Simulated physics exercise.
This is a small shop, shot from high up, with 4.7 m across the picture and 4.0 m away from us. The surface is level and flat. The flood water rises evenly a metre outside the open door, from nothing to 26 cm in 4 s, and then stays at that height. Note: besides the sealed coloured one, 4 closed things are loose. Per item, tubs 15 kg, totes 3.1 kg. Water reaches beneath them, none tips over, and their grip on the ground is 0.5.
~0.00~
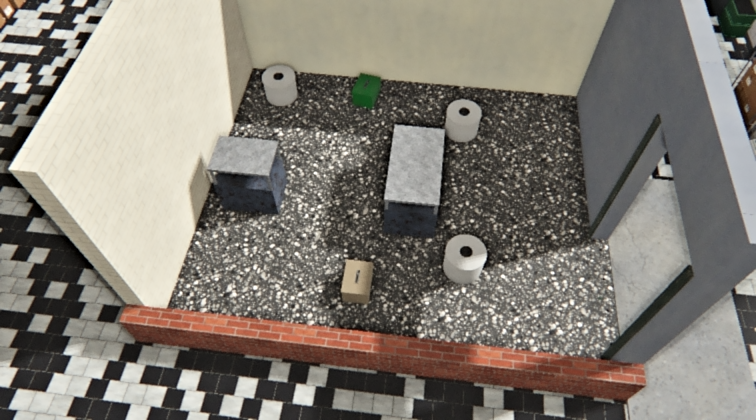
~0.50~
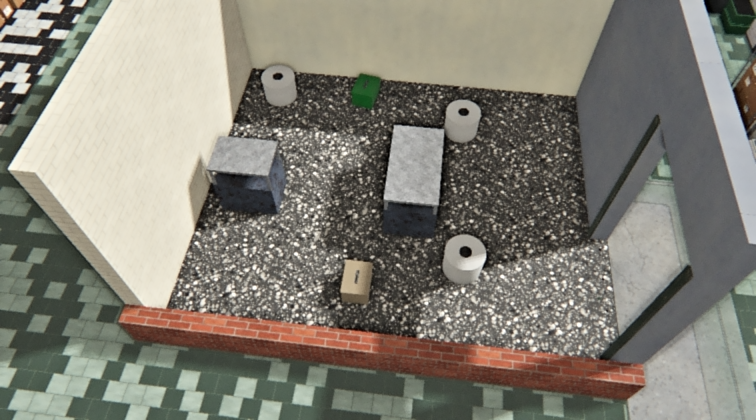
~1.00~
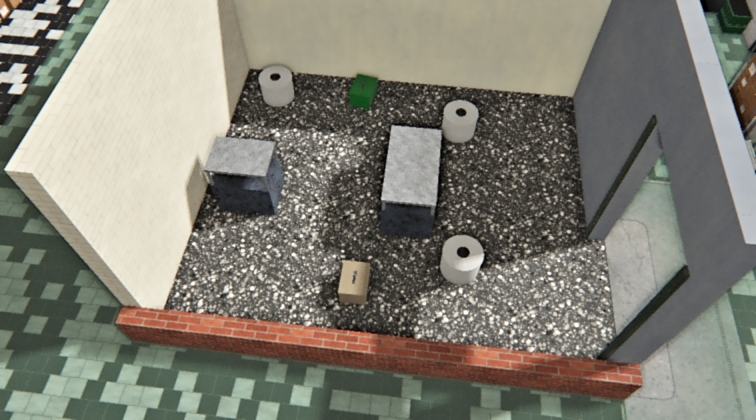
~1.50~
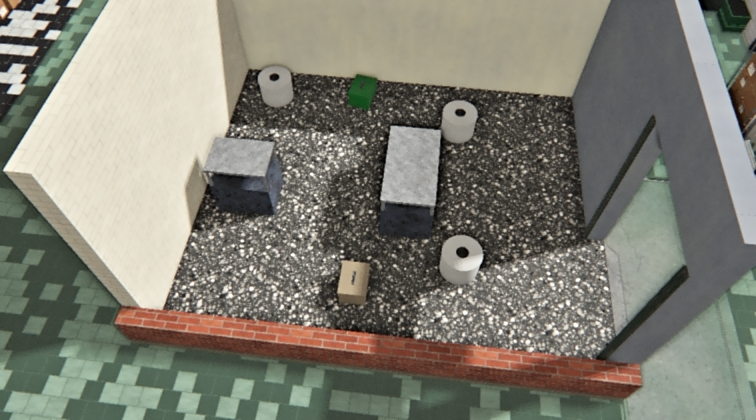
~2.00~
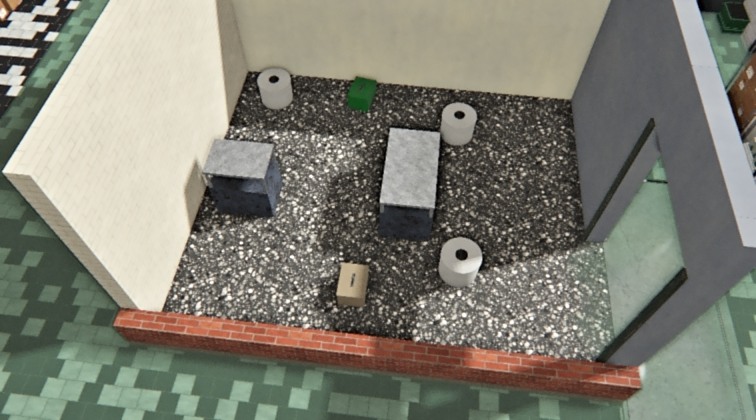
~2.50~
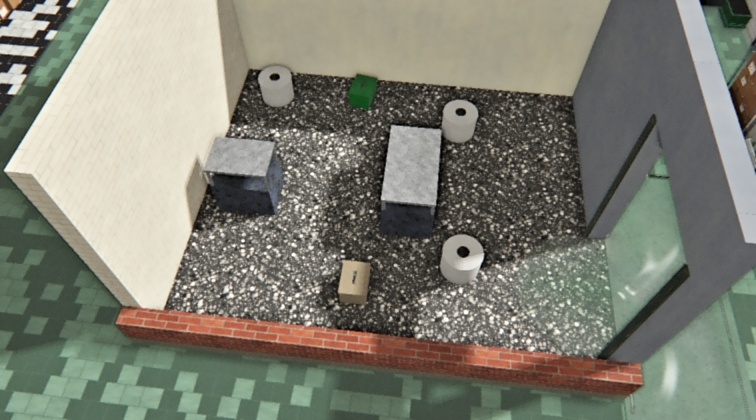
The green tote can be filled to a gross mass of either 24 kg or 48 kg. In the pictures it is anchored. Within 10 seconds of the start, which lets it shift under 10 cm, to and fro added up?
The lighter filling is enough.
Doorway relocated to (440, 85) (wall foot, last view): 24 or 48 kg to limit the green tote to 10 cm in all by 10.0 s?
If so, then the first option suffices.
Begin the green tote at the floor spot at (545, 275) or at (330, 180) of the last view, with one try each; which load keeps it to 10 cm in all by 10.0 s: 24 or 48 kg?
Well, first only the heavy mass succeeds, and next the light mass is sufficient.
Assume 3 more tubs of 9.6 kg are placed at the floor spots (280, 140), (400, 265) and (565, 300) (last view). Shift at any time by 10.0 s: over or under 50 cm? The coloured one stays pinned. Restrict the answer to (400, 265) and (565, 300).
First exceeds it, then exceeds it.
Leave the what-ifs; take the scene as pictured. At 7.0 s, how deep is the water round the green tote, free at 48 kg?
4 cm, roughly.
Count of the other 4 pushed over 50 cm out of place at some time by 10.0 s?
The answer here is 2.
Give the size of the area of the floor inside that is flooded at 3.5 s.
Roughly 3.0 m2.
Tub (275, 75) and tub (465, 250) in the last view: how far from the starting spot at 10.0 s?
The first is 20 cm from its start, the second 250 cm.
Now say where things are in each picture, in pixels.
In the first frame, the green tote at (366, 85), on the bottom; 0.0 m2 under water; 0 of 5 have shifted.
In the second frame, the green tote at (366, 85), on the bottom; 0.0 m2 under water; 0 of 5 have shifted.
In the third frame, the green tote at (363, 85) rests on the ground; 0.0 m2 under water; 0 of 5 have shifted.
In the fourth frame, the green tote at (363, 86) rests on the ground; 0.0 m2 under water; 0 of 5 have shifted.
In the fifth frame, the green tote at (362, 88), on the bottom; water covers 0.1 m2; 0 of 5 have shifted.
In the sixth frame, the green tote at (363, 85), on the bottom; water covers 0.9 m2; 0 of 5 have shifted.
After 3.5 s the green tote would be 0 cm from its start with 24 kg and 0 cm from its start with 48 kg; 0 cm of water round it then.
After 4.5 s the green tote would be 0 cm from its start with 24 kg and 0 cm from its start with 48 kg; 0 cm of water round it then.
After 7.0 s the green tote would be 0 cm from its start with 24 kg and 0 cm from its start with 48 kg; 4 cm of water round it then.
After 10.0 s the green tote would be 0 cm from its start with 24 kg and 0 cm from its start with 48 kg; 14 cm of water round it then.
